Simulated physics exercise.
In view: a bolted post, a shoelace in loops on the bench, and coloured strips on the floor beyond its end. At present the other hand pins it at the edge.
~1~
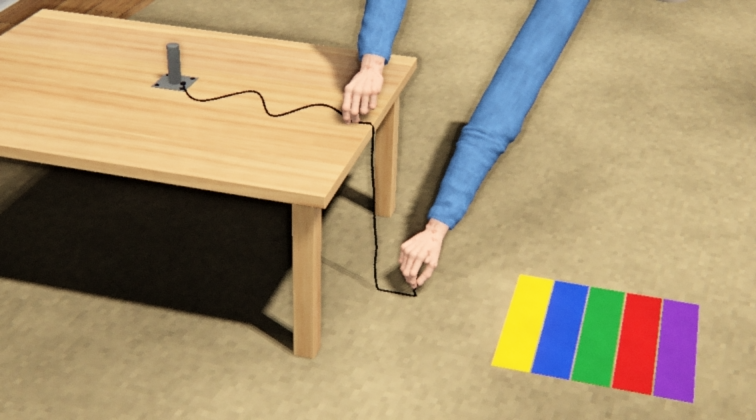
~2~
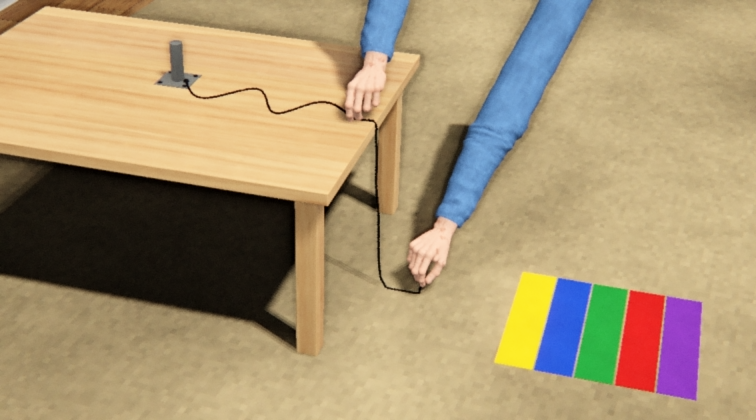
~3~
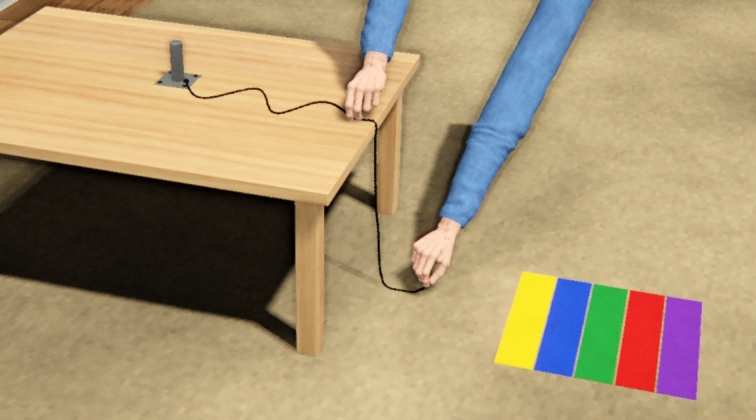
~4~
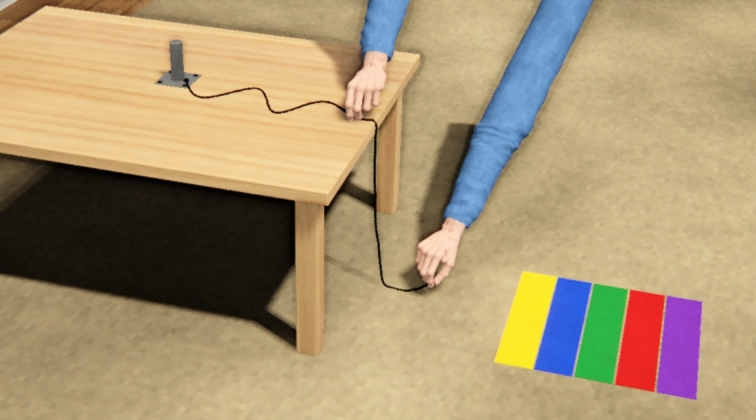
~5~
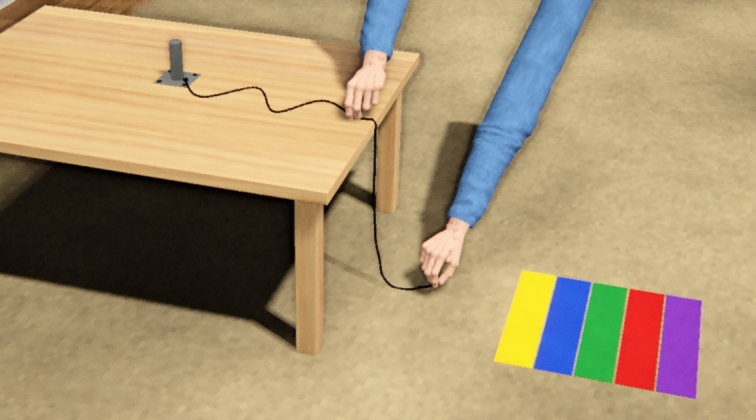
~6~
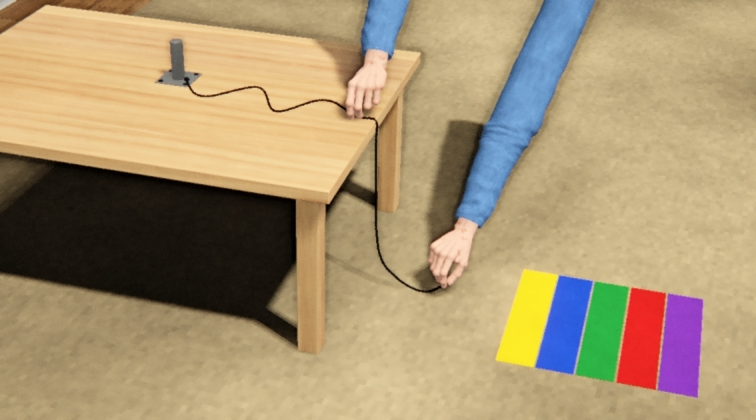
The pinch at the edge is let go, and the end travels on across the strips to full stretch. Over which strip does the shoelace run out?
Over the red strip.
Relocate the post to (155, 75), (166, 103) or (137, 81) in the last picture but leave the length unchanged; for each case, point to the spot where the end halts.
(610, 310), (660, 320) and (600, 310).
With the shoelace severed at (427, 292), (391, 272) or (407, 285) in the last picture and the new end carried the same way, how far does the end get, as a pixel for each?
In that order: (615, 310), (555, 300) and (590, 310).
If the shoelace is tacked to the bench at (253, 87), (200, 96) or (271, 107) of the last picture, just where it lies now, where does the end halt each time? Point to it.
Per try (px, approx.): (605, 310), (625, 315), (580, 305).
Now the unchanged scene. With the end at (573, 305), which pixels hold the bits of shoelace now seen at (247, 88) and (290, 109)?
Around (273, 95) and around (354, 111).
A little later, end near (573, 305); over blue.
Next, end near (618, 313); over green.
When it is tight, end near (646, 318); over red. It halts on the red strip.
